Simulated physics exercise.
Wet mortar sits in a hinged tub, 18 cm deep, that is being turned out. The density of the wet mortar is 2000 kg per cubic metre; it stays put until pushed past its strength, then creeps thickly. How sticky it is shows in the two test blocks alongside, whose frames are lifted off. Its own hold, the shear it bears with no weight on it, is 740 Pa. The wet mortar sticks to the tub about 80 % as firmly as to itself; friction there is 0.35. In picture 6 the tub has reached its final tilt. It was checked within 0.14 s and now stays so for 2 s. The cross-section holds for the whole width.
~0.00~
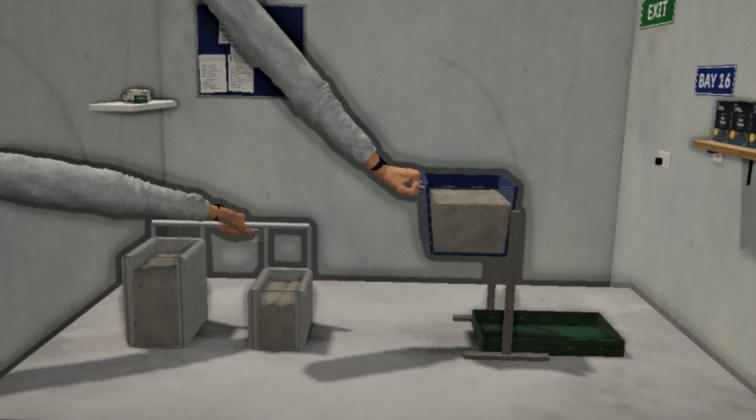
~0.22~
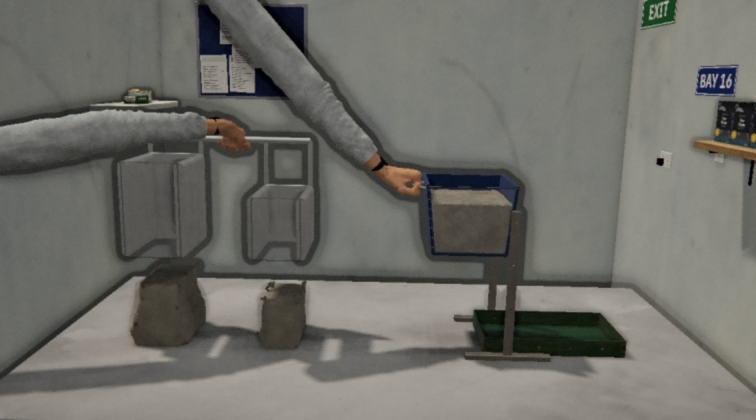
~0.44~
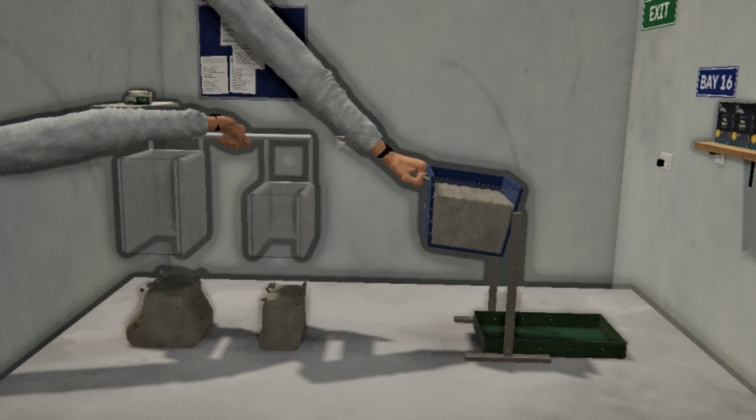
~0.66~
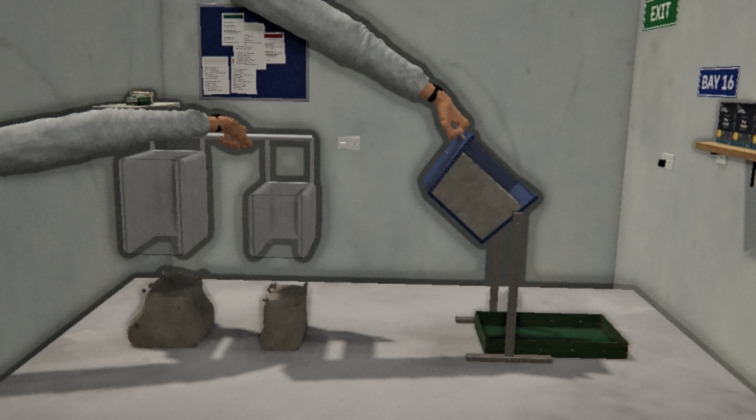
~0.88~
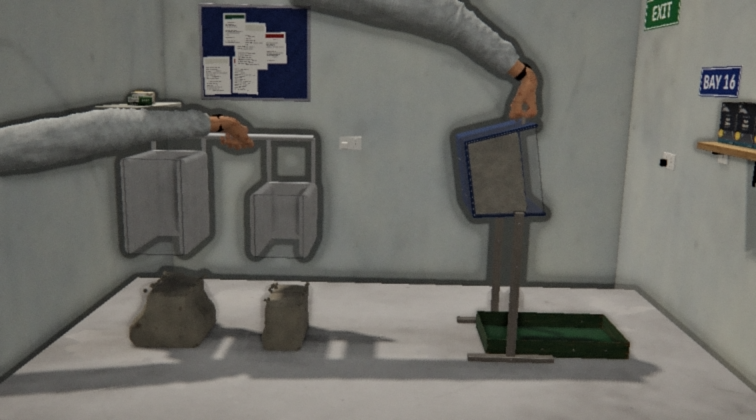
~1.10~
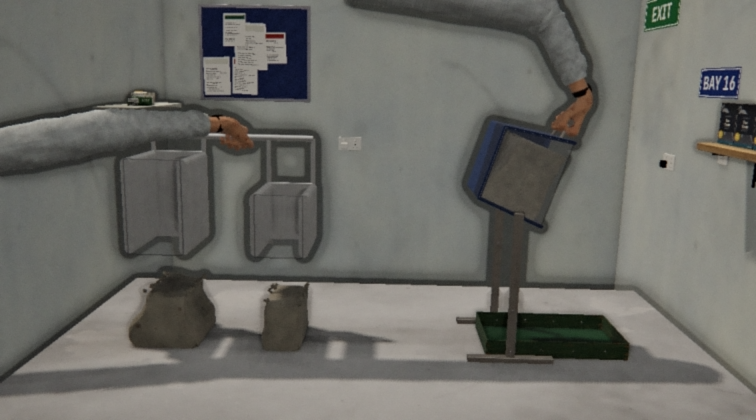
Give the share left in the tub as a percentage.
About 12 %.
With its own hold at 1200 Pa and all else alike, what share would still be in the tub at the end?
It would be near 10 %.
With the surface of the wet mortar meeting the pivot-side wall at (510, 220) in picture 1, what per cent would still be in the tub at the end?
Then about 45 %.
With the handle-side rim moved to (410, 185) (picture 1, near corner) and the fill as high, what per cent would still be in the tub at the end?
Then about 6 %.
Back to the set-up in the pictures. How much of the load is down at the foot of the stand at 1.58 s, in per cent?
About 70 %.
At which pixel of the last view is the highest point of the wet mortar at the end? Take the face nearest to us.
Around (492, 187).
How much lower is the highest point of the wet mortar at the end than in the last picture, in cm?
About 13 cm.
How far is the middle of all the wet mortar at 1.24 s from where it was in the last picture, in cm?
Roughly 9 cm.
After 1.24 s, the tub is at 108 degrees and holds 61 %.
After 1.41 s, the tub is at 108 degrees and holds 29 %.
After 1.58 s, the tub is at 108 degrees and holds 24 %.
After 1.75 s, the tub is at 108 degrees and holds 16 %.
After 3.10 s, the tub is at 108 degrees and holds 12 %.
